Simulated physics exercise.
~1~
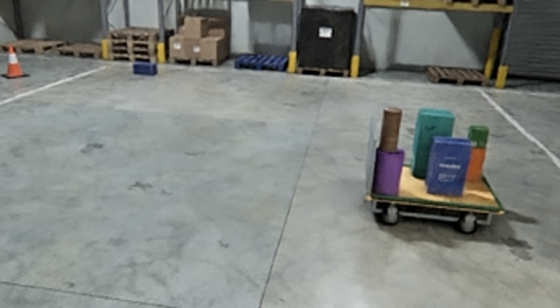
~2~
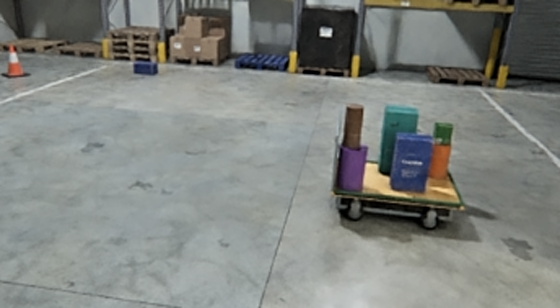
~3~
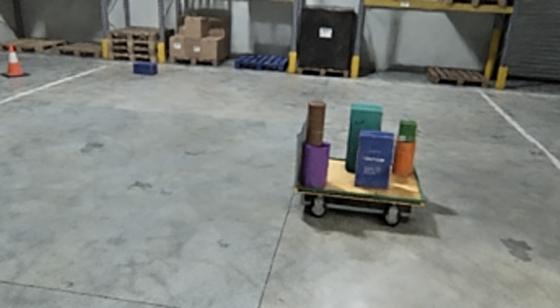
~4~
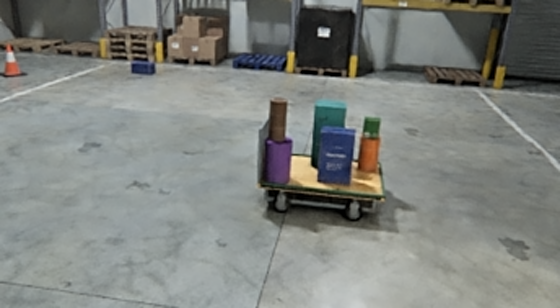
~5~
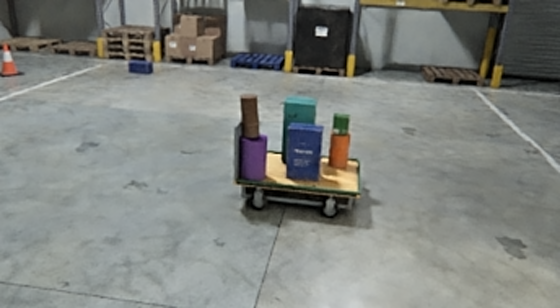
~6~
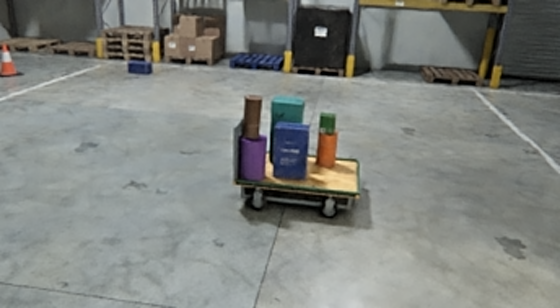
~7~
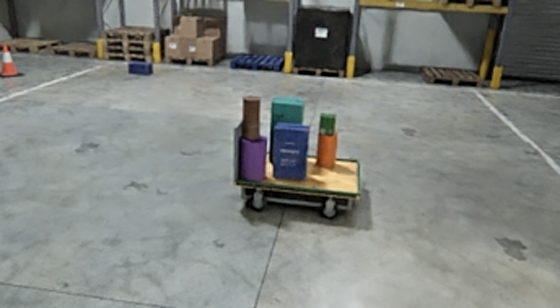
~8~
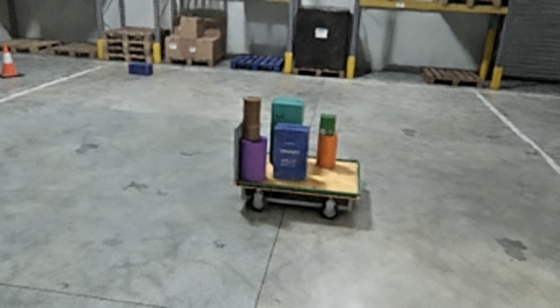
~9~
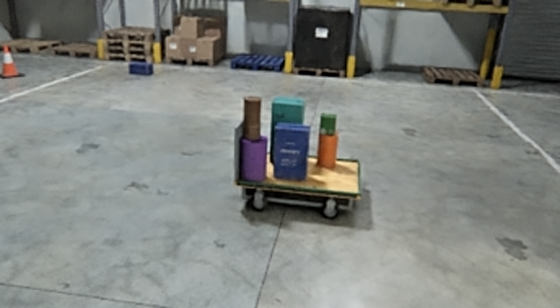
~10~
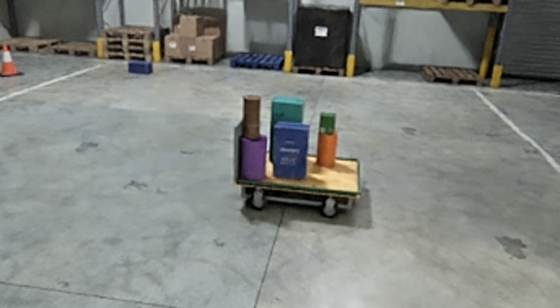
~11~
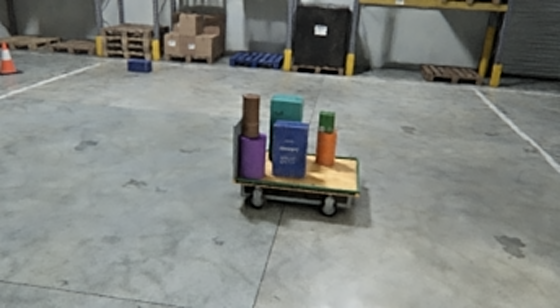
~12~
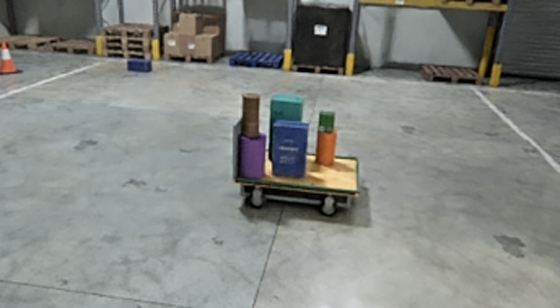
Warehouse floor, a loaded platform cart rolling left and stopping, its boxes and orange canister sliding left but staying upright.
